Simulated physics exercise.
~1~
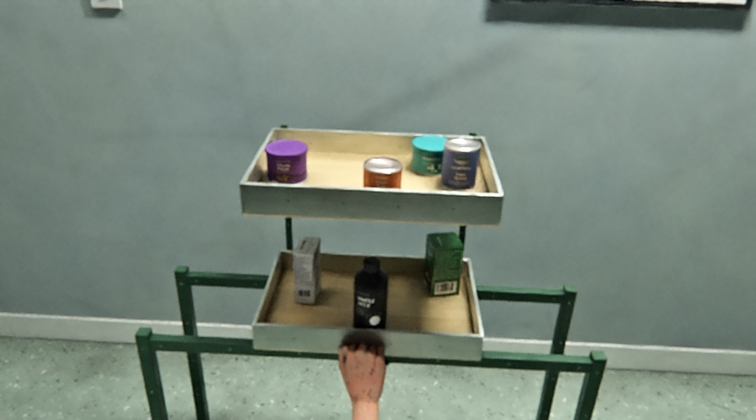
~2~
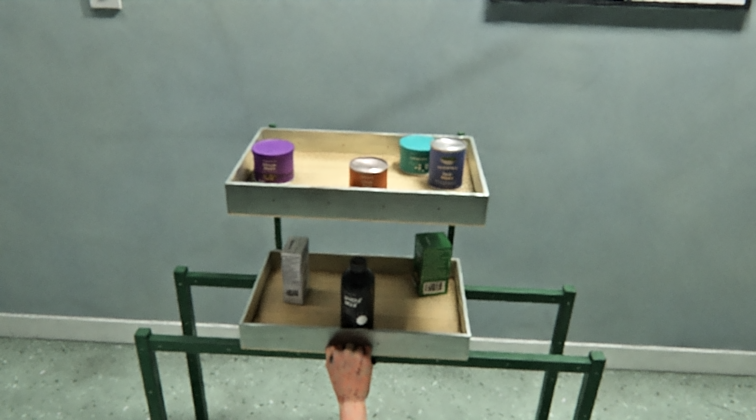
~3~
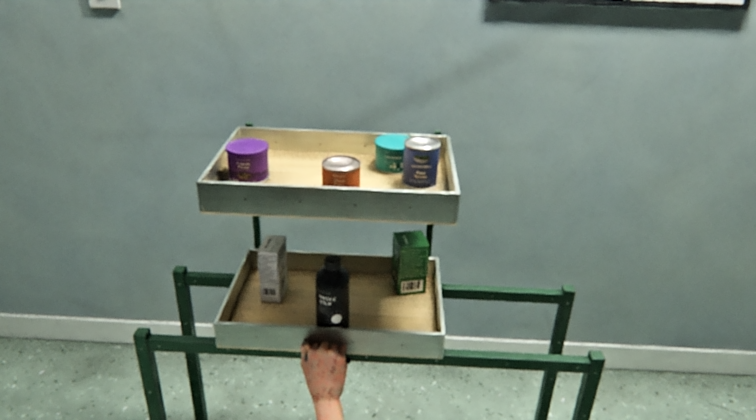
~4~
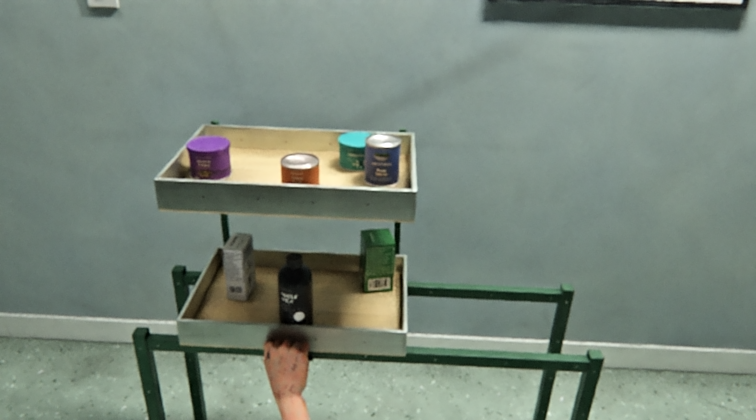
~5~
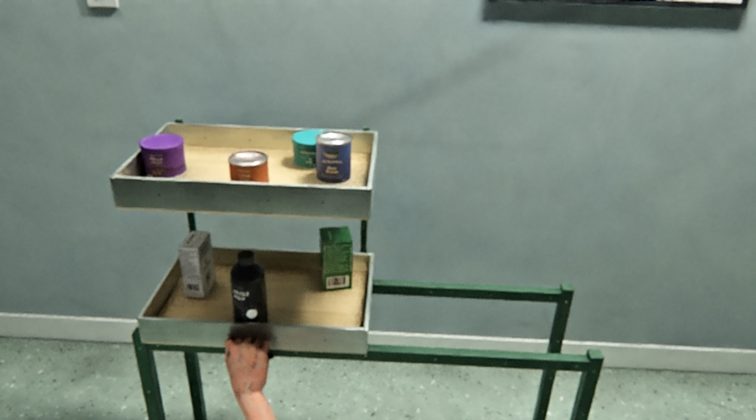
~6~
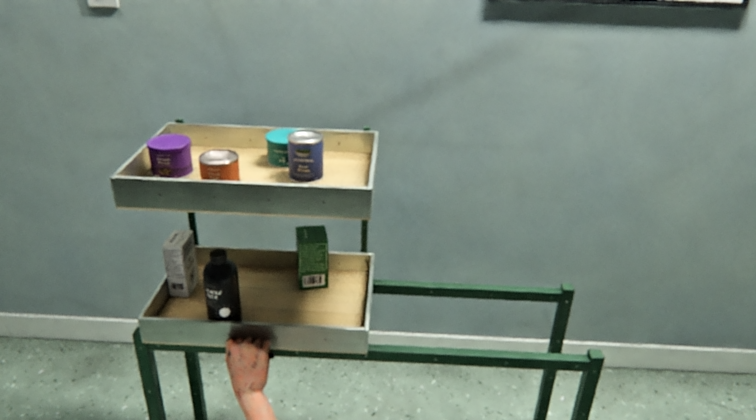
The clip shows a hand moving a two-level tray of tubs, tins, boxes and a black bottle leftward along green rails until it stops at the left end, where most of the items slide further left and remain upright, while the purple tub stays near its place.
